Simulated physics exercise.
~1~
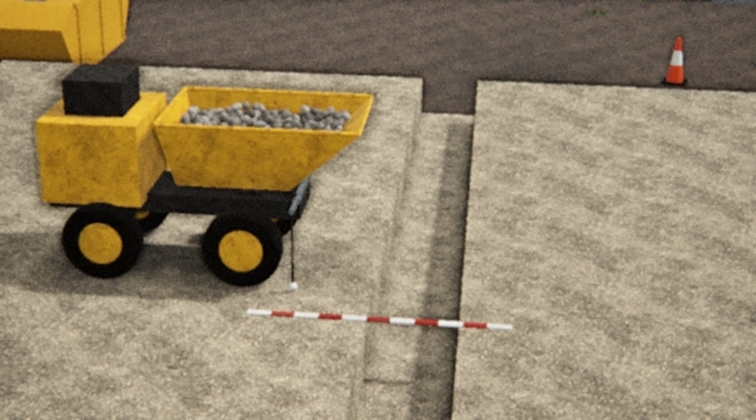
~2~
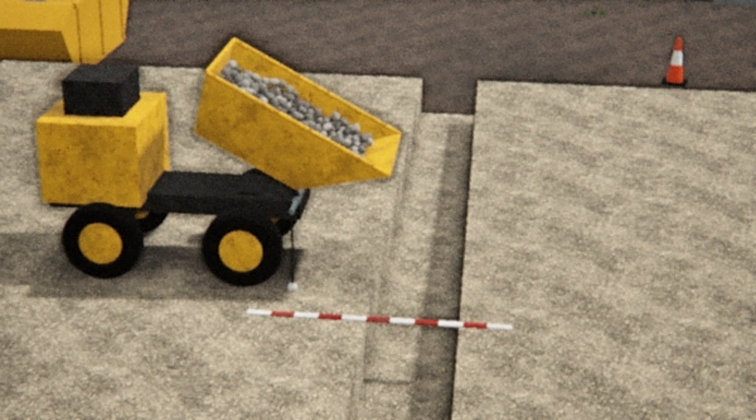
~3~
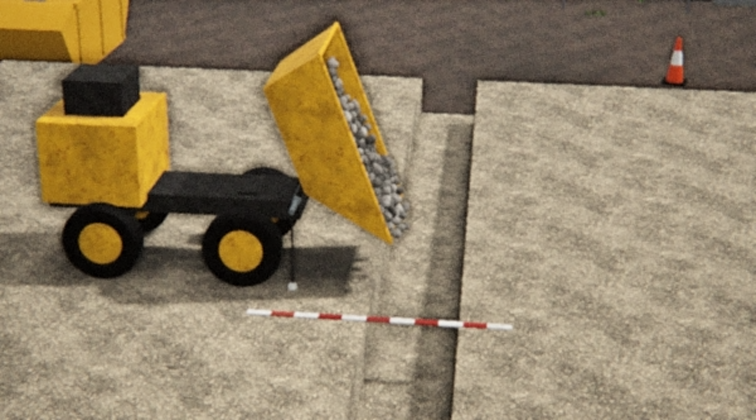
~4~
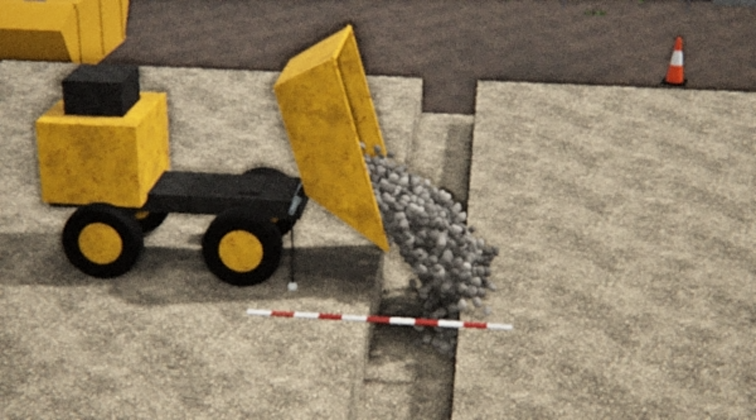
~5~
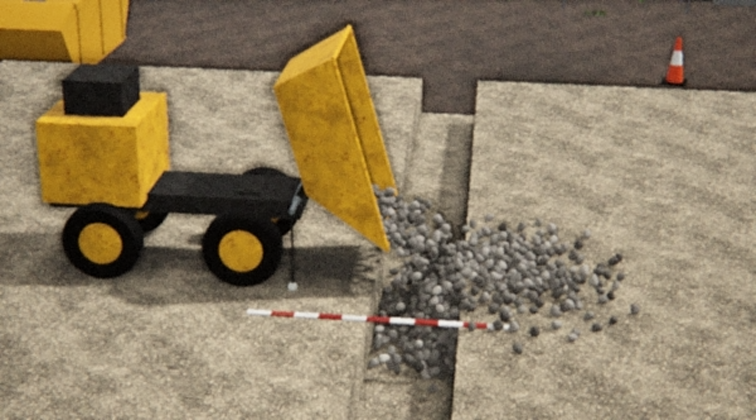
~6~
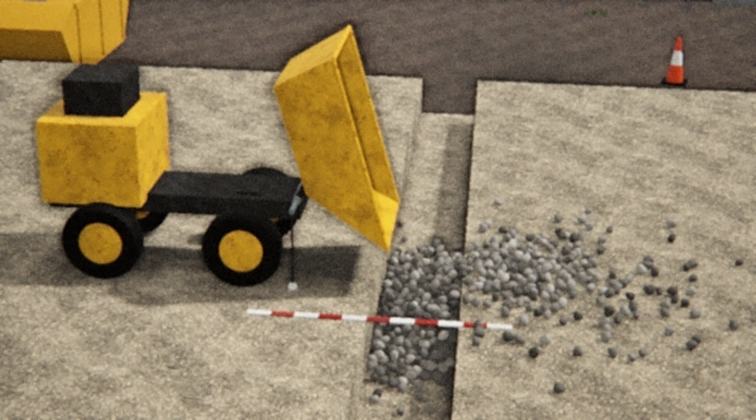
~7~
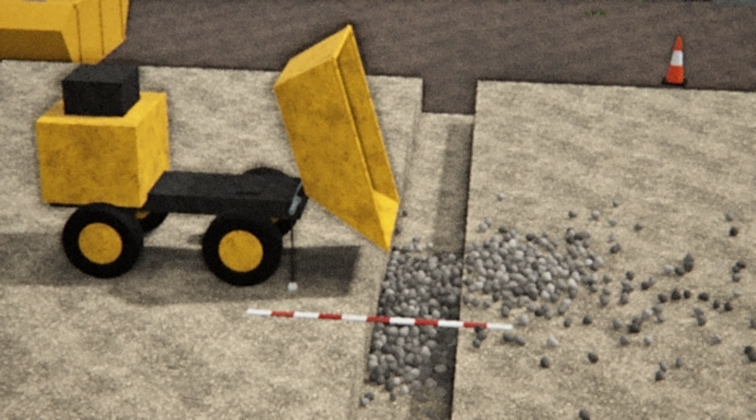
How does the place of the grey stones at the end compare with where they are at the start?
At the start the stones sit together in the dumper's raised-edged body at the upper left. By the end they lie lower and farther right, mostly in the trench, with the others scattered on the ground beyond it.
On a sandy work site seen from above at an angle, a yellow dumper stands at the left, its open body full of grey stones. A narrow trench runs down the middle, with a red and white staff lying across it and an orange cone at the upper right. The body tips up steeply towards the right while the stones bunch at its lower end. They then pour out into the trench, and some spill over onto the ground beyond. At the end the body stays raised and empty, most stones fill part of the trench, and the rest lie scattered to its right.
